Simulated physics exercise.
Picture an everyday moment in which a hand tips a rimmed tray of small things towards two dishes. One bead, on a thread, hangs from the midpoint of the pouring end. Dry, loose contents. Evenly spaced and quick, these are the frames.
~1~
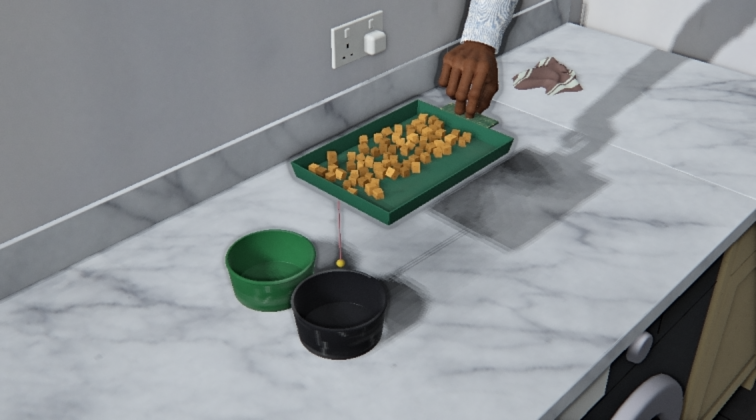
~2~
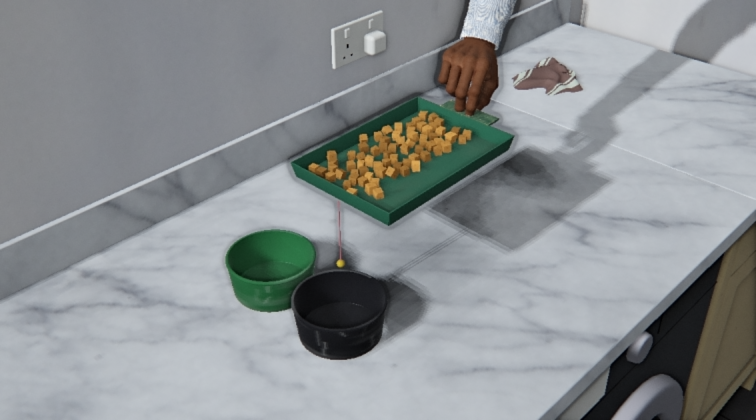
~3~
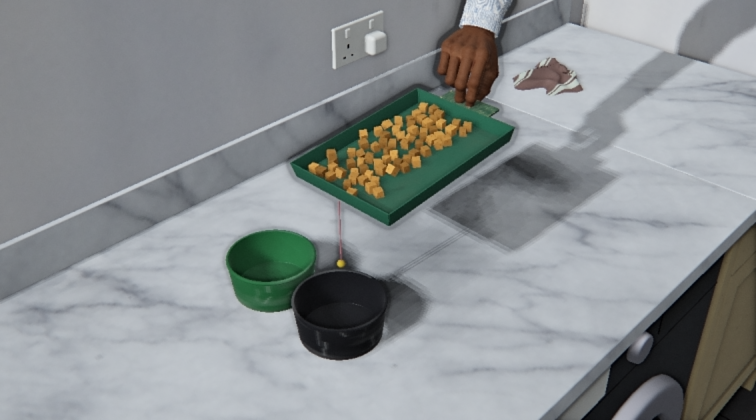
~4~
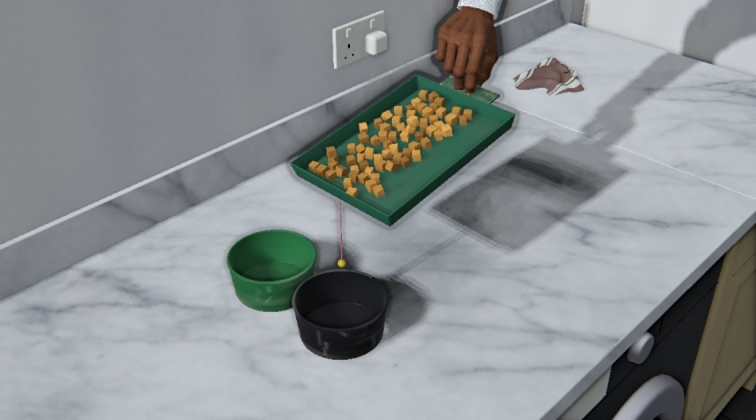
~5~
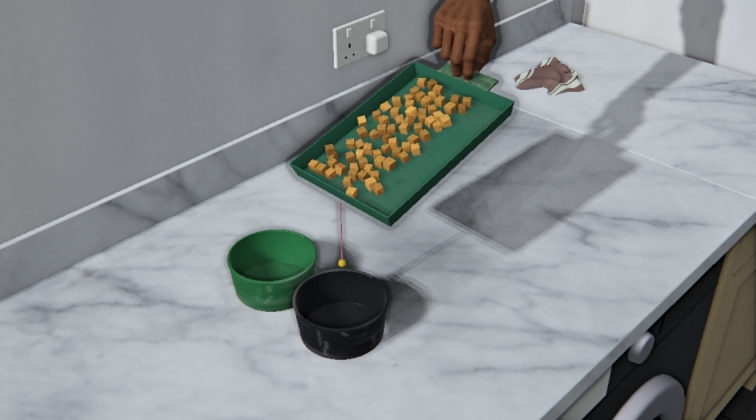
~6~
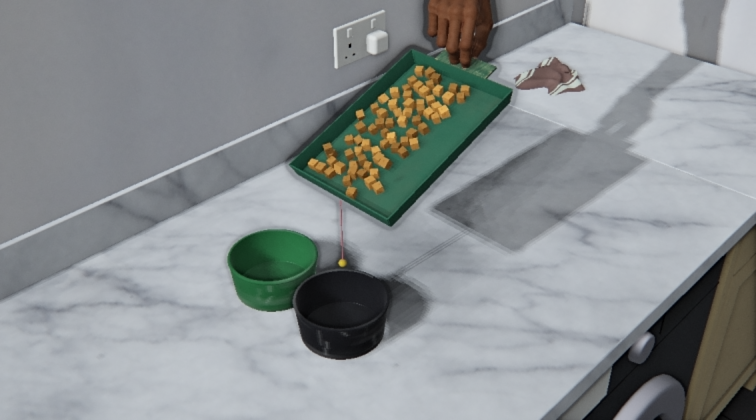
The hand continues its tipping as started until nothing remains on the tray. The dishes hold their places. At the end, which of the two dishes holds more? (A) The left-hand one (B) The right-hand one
The right-hand one (B).
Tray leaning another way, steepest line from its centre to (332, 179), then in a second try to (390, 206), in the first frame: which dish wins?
The leftmost dish, then the rightmost dish.
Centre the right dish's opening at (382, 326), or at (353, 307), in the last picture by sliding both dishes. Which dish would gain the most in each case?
The dish to the left at the first, the dish to the right at the second.
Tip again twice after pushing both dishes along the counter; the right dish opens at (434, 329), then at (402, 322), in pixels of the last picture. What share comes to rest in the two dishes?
Try 1: Some 30 %; try 2: Some 60 %.
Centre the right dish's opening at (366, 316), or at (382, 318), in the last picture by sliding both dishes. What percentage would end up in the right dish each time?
Near 40 % and 20 %.
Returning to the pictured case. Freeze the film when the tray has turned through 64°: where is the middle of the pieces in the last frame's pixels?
Close to (342, 174).
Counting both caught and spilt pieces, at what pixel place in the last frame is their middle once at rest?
Last view, resting centre - approx. (324, 329).
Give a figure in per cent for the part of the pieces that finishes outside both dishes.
Roughly 30 percent.
Soon after the last picture, tray tipped steeply; nearly all on the tray; a stray few in the air.
A little later, tray tipped past a quarter turn; about two thirds on the tray; a small part in the right dish; a stray few in the left dish; a small part outside both; a small part in the air.
Later still, tray tipped past a quarter turn; about half in the right dish; about a quarter in the left dish; about a third outside both.
At rest, tray tipped past a quarter turn; about half in the right dish; about a quarter in the left dish; about a third outside both.
